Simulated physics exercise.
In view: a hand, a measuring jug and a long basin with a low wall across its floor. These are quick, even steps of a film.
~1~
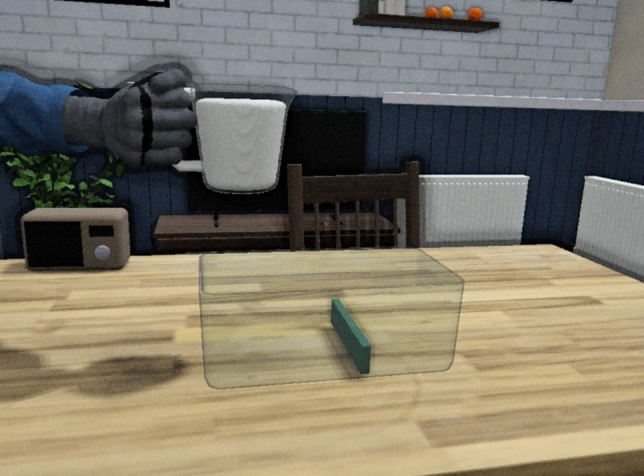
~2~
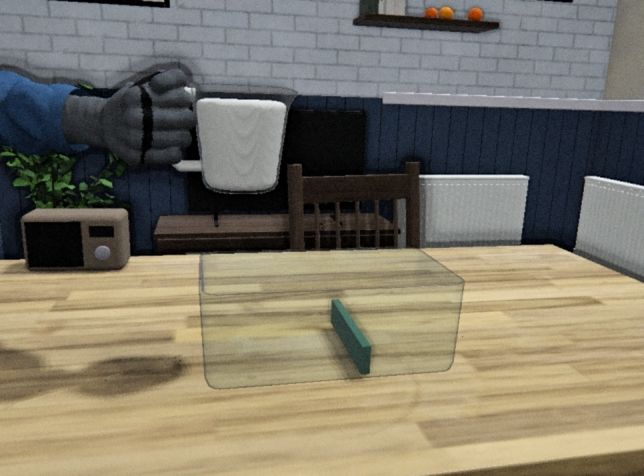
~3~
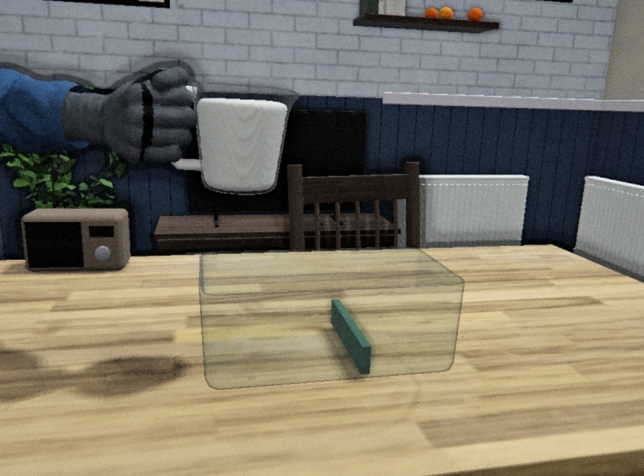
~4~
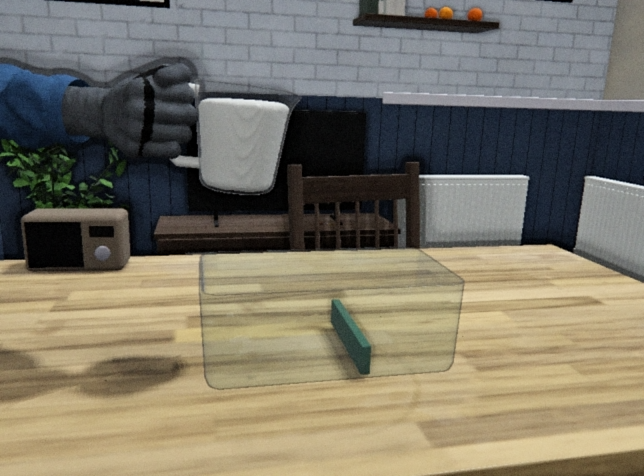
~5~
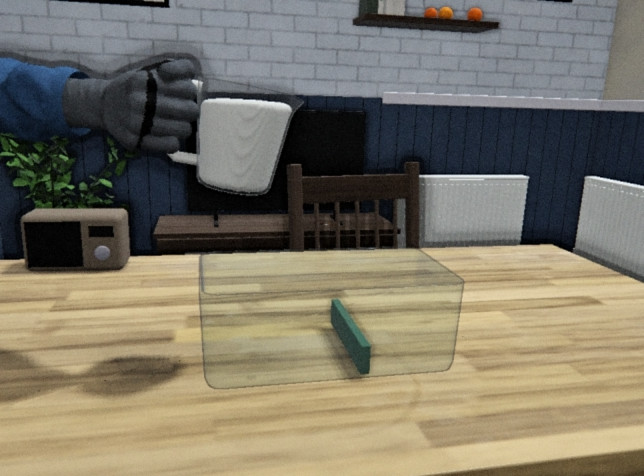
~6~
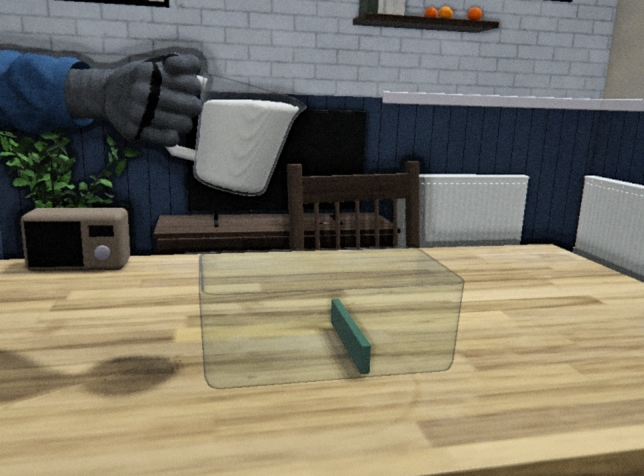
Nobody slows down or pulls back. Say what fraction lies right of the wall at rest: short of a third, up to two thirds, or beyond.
It comes to from a third to two thirds.
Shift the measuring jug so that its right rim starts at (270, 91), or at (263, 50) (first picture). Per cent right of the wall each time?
First some 15, then 15 per cent.
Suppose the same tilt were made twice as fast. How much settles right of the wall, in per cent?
Some 30 per cent.
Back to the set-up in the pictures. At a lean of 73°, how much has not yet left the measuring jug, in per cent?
It comes to 70 per cent or so.
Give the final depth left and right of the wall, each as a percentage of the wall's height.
Left about 20, right about 50.
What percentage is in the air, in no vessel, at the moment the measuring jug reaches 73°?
Close to 20 per cent.
A moment on, the tilt is 73° and 68 per cent is still to pour, 1 is left of the wall and 9 right of it.
Next, the tilt is 110° and 9 per cent is still to pour, 21 is left of the wall and 55 right of it.
Then the tilt is 118° and 0 per cent is still to pour, 42 is left of the wall and 57 right of it.
Later the tilt is 118° and 0 per cent is still to pour, 41 is left of the wall and 57 right of it.
Finally, 41 per cent lies left of the wall, 57 right of it and 1 outside.
